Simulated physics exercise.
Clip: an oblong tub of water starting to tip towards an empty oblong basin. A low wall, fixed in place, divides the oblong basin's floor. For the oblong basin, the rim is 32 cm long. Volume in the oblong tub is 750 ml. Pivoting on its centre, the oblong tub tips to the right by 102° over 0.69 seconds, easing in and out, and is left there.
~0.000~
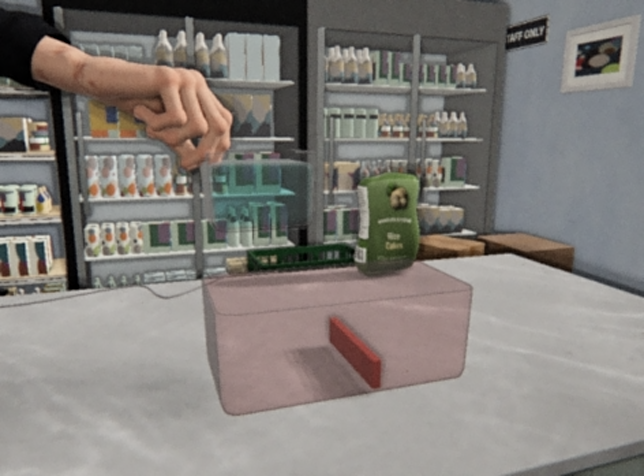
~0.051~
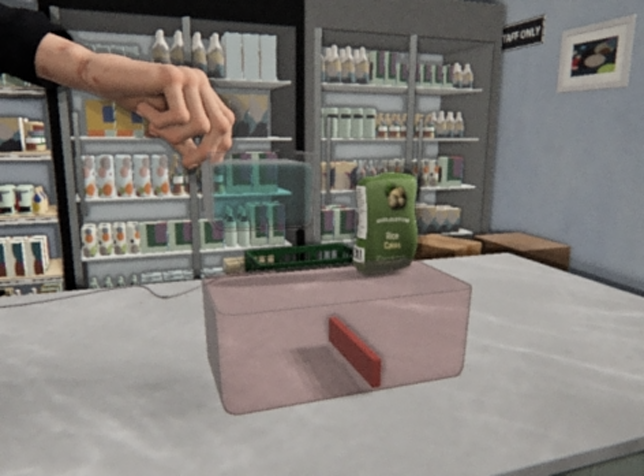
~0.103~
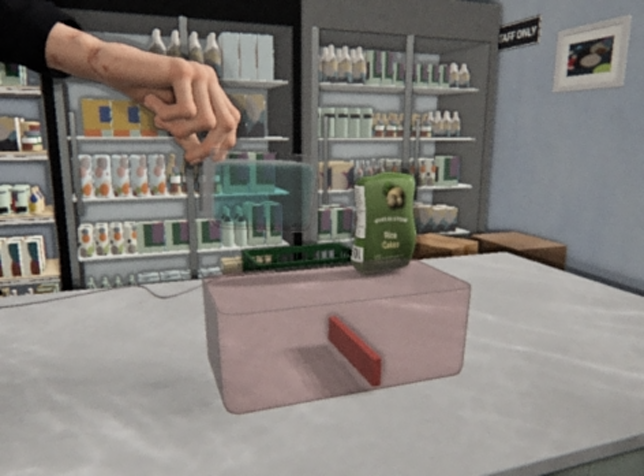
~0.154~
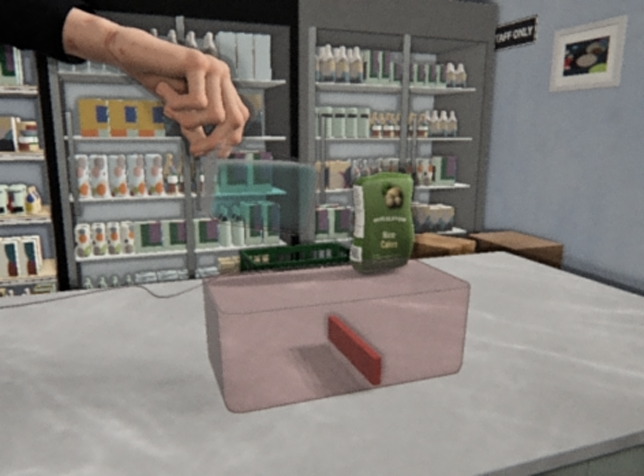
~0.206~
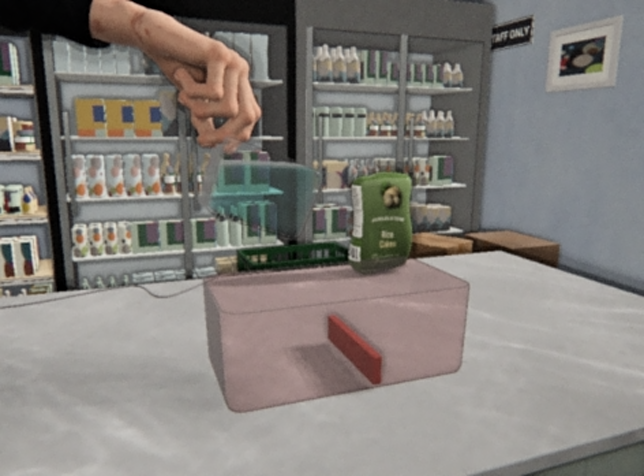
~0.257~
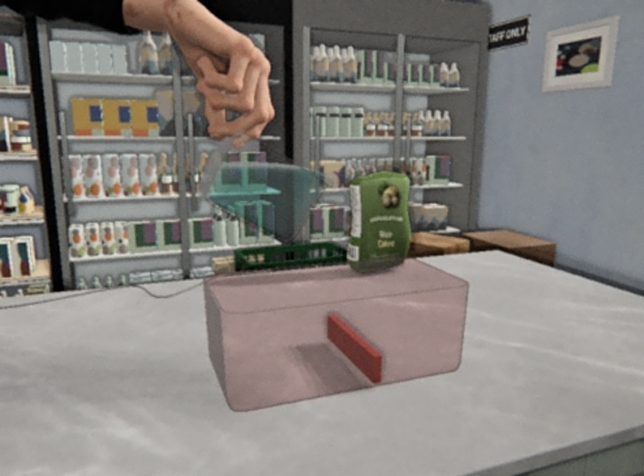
A hand reaches in from the upper left above a grey counter in a shop, seen from the front and slightly above, with stocked shelves behind. Below it is a see-through teal tub, behind a pink, see-through basin with a low red wall inside, near an upright green package. The hand shifts slightly right, the tub tilts gradually to the right, and the camera moves subtly, the shelves drifting left.
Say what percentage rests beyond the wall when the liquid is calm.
Roughly 59 per cent rests beyond the wall.
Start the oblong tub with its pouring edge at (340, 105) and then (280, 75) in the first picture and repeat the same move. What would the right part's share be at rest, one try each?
Result: 85 per cent, then 45 per cent.
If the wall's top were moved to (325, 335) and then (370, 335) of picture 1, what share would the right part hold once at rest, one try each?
Around 90 and 30 percent, in that order.
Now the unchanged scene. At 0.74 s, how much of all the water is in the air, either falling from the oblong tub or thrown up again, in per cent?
Near 7 percent.
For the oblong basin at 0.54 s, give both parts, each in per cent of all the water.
I'd say some 3 on the left and some 26 on the right.
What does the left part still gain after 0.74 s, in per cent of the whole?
16 %.
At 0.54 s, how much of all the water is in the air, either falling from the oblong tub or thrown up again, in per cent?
Close to 34 per cent, I'd say.
Then, 0.54 s in, the tilt is 90° and 37 per cent is still to pour, 3 is left of the wall and 25 right of it.
Then, 0.74 s in, the tilt is 102° and 9 per cent is still to pour, 24 is left of the wall and 61 right of it.
Then, 0.96 s in, the tilt is 102° and 1 per cent is still to pour, 37 is left of the wall and 59 right of it.
Then, 1.19 s in, the tilt is 102° and 0 per cent is still to pour, 41 is left of the wall and 59 right of it.
Finally, 41 per cent lies left of the wall, 59 right of it and 1 outside.
